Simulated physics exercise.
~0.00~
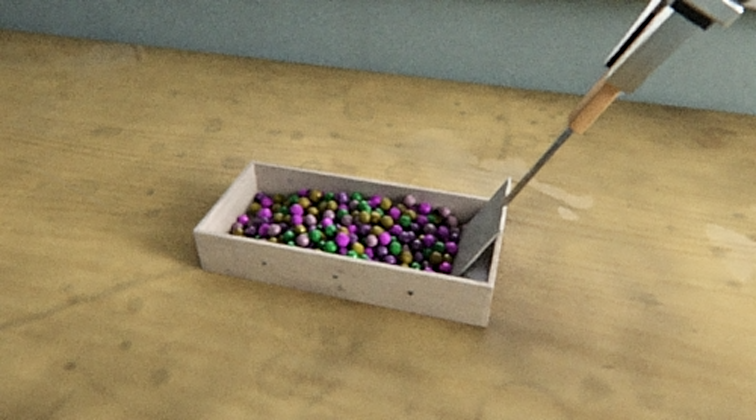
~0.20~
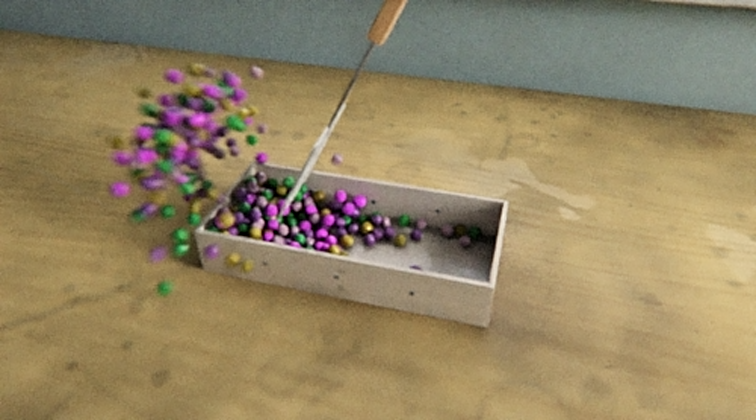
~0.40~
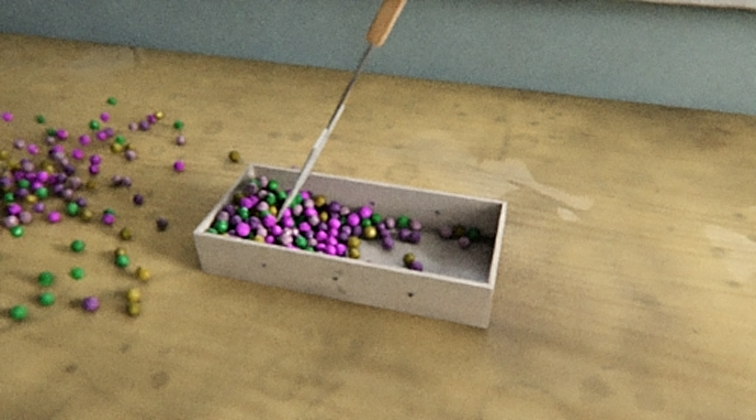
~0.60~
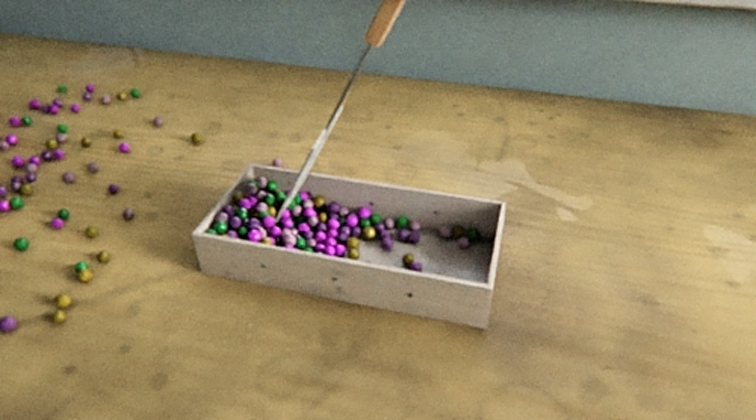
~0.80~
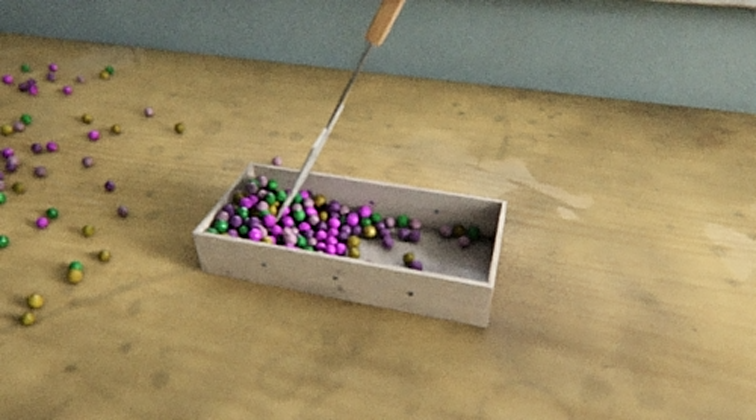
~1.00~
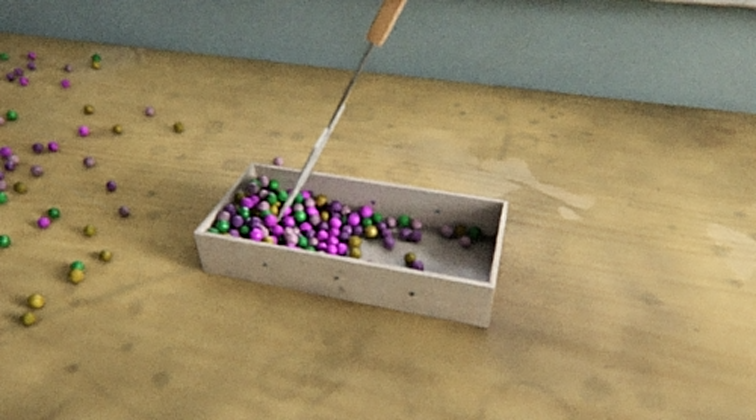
At the start, a spatula held by a robot stands at the right end of a pale, open tray filled with small round sweets in purple, magenta, green and gold, on a worn wooden surface. The spatula sweeps left through the tray, pushing the sweets into a heap at the left end. A large cluster flies up over that end and drops onto the surface. The spilled sweets scatter and roll farther left, some leaving view, while the spatula stays still. In the end, many sweets remain piled at the tray's left, its right side is nearly bare, and the scattered ones lie at rest.
